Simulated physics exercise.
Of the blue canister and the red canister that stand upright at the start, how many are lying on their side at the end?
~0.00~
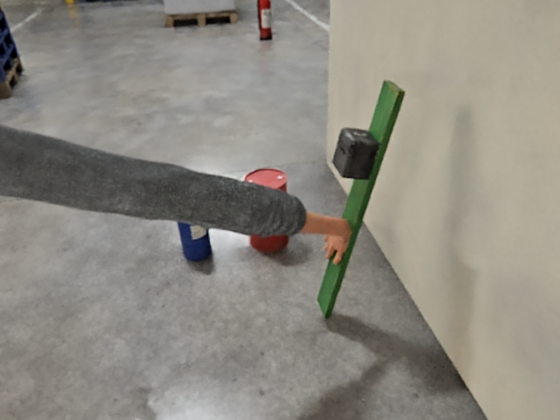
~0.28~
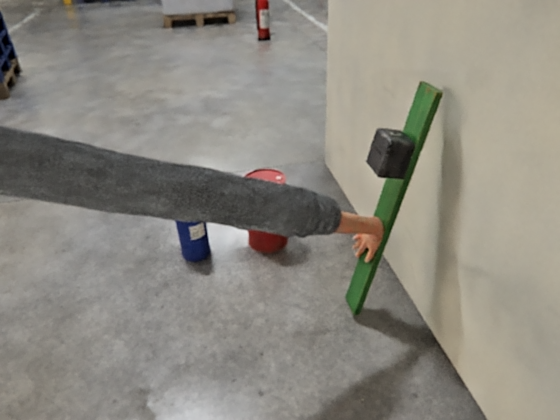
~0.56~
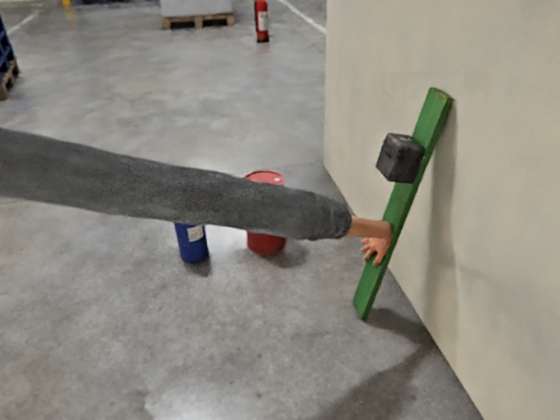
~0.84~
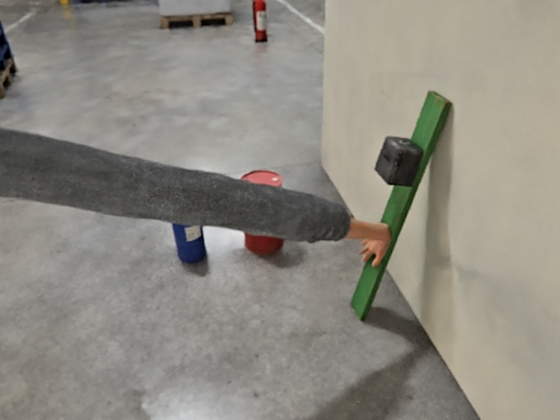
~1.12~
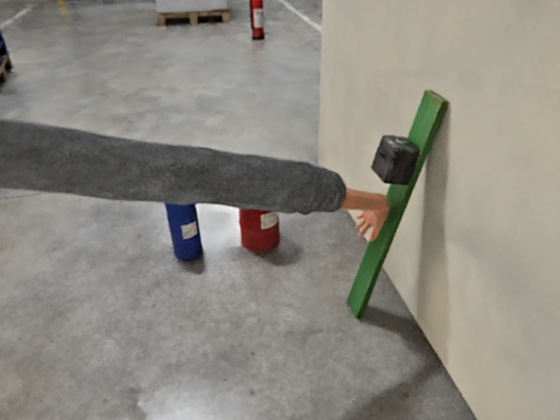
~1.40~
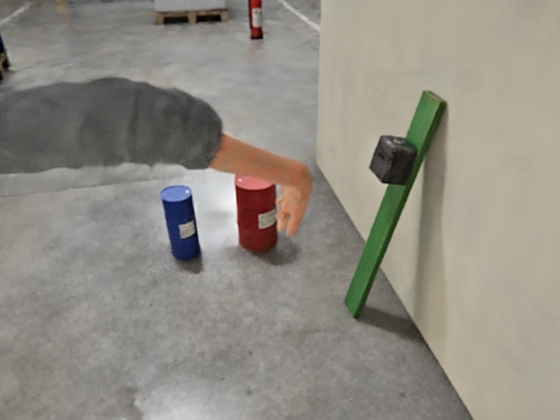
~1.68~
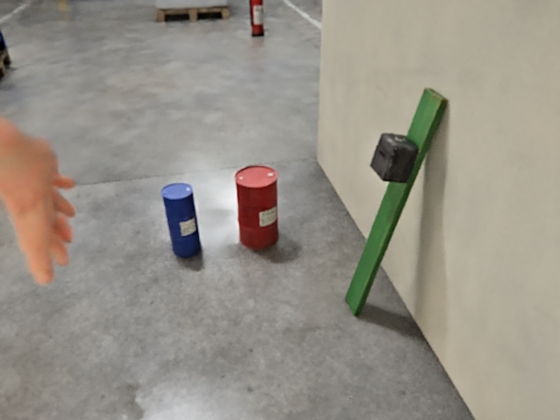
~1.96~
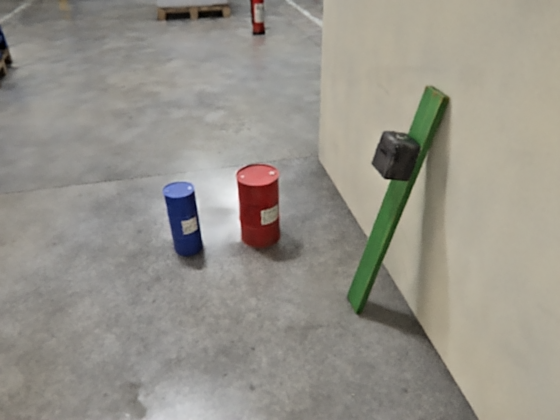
None of them are lying down. Both the blue canister and the red canister are still upright at the end.
